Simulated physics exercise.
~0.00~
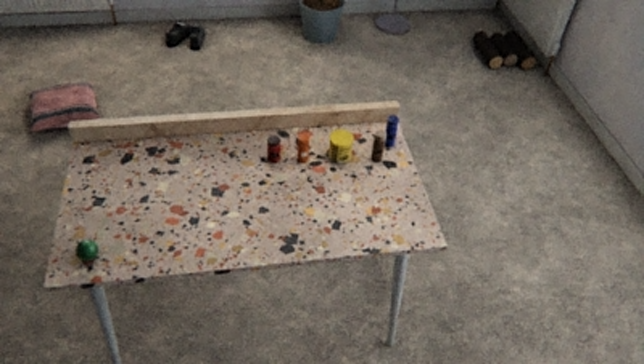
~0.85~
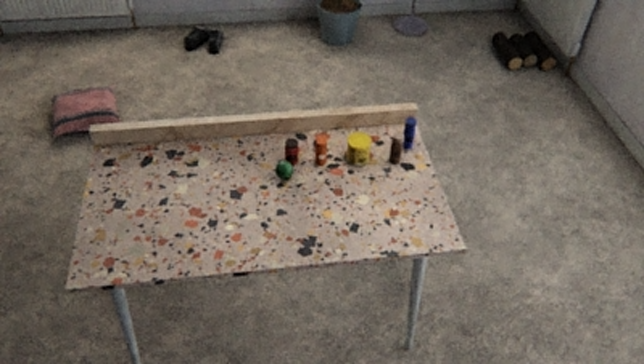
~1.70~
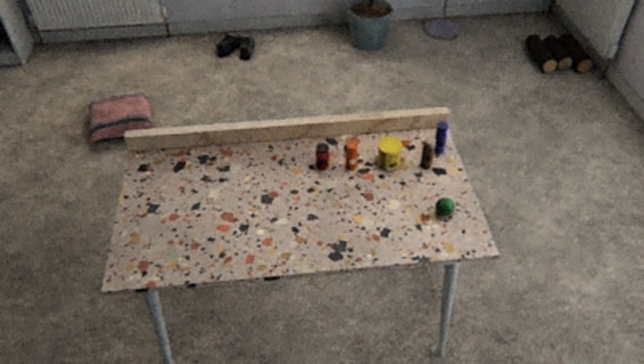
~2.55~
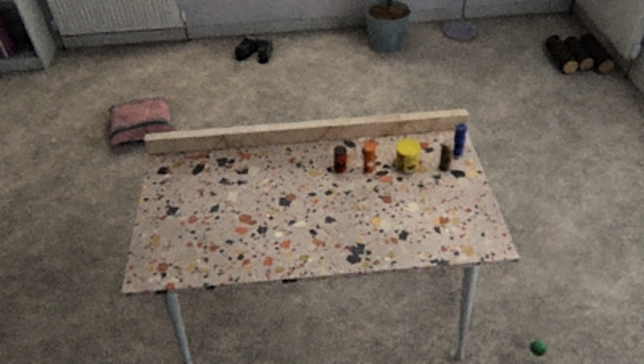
On a speckled table in a room with a grey floor, a green ball travelled from the left toward the rail near a row of small colourful containers, then moved right and dropped to the floor, while the containers all stayed standing.
